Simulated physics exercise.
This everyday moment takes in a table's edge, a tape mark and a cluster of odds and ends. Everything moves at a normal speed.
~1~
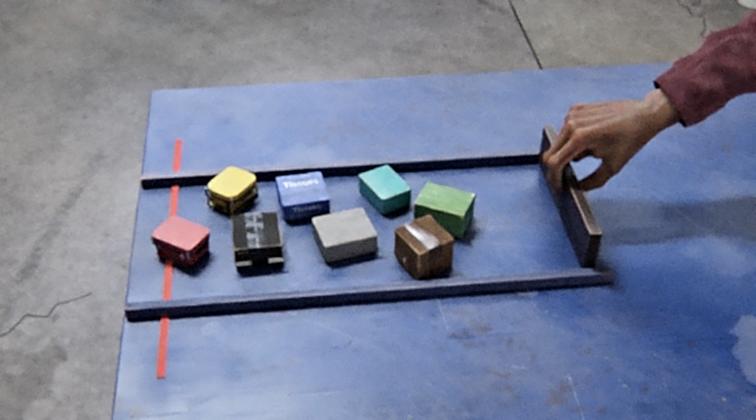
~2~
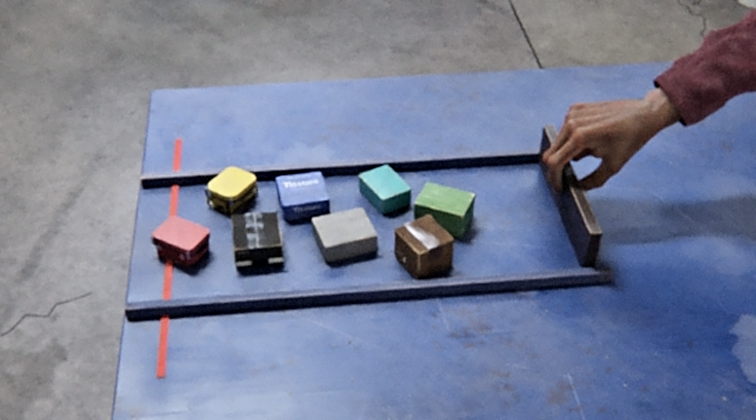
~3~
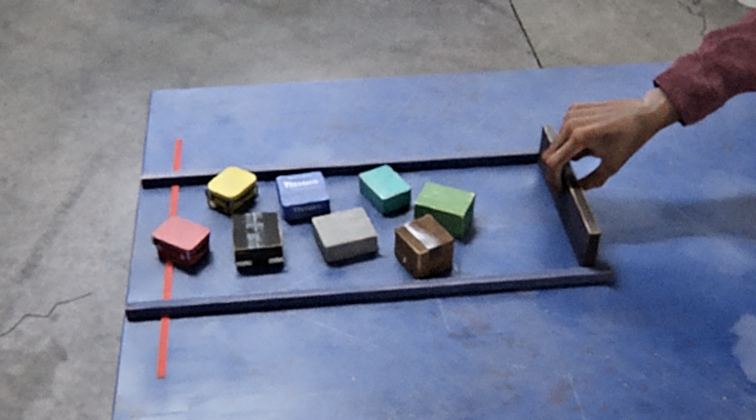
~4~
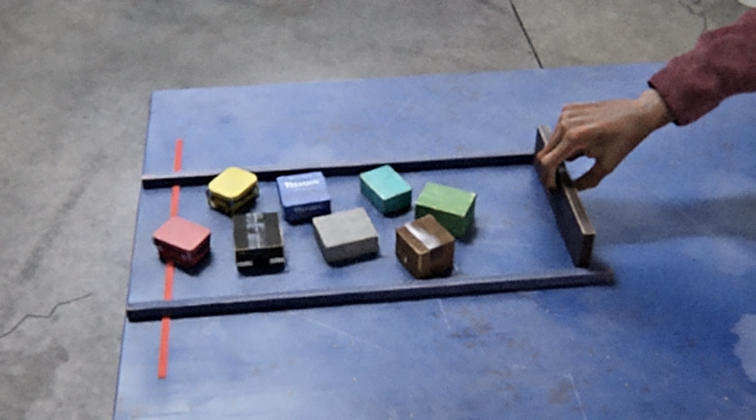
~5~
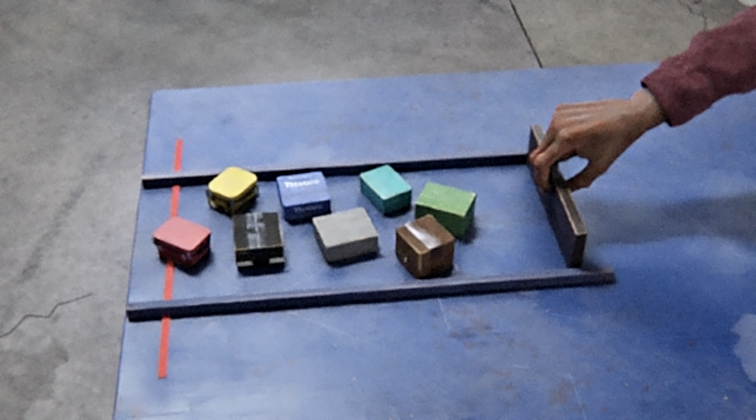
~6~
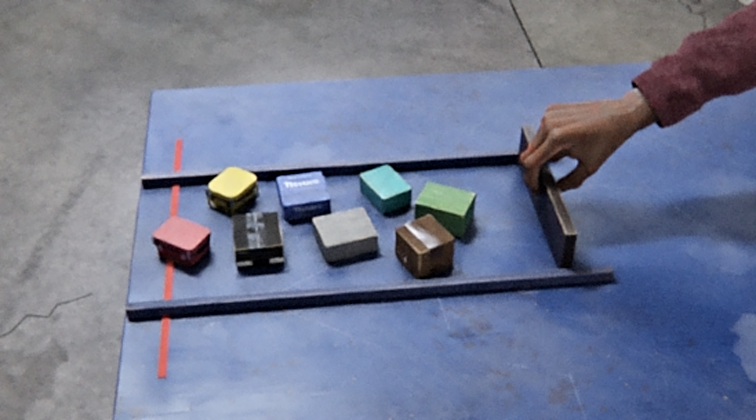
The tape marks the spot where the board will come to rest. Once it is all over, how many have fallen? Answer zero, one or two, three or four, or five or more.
When it is over, five or more have fallen.
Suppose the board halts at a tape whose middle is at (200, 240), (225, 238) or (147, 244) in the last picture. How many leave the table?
4, 3, 8.
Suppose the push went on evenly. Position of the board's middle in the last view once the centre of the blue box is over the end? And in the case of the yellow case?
I'd say about (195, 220) for the first one and about (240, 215) for the second.
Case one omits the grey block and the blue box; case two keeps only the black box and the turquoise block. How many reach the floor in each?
You'd see 3 fallen, and 3 in the other try.
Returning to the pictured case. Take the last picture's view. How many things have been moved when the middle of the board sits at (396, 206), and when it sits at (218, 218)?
I count 4 first and 8 after.
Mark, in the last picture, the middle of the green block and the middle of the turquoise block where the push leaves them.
Around (142, 240) and around (156, 201).
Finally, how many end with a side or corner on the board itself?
The count comes out at 3.
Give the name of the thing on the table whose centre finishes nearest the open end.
The foremost one is the green block.
A little later, none off yet; red case at rest near (183, 243); yellow case at rest near (233, 191); black box at rest near (258, 240).
Next, one off so far; red case on its side near (104, 295); yellow case shifted about its own width near (187, 199); black box shifted well along near (157, 247).
When it is over, the number that fall off is five or more; down, grey block, blue box, black box, yellow case and red case.
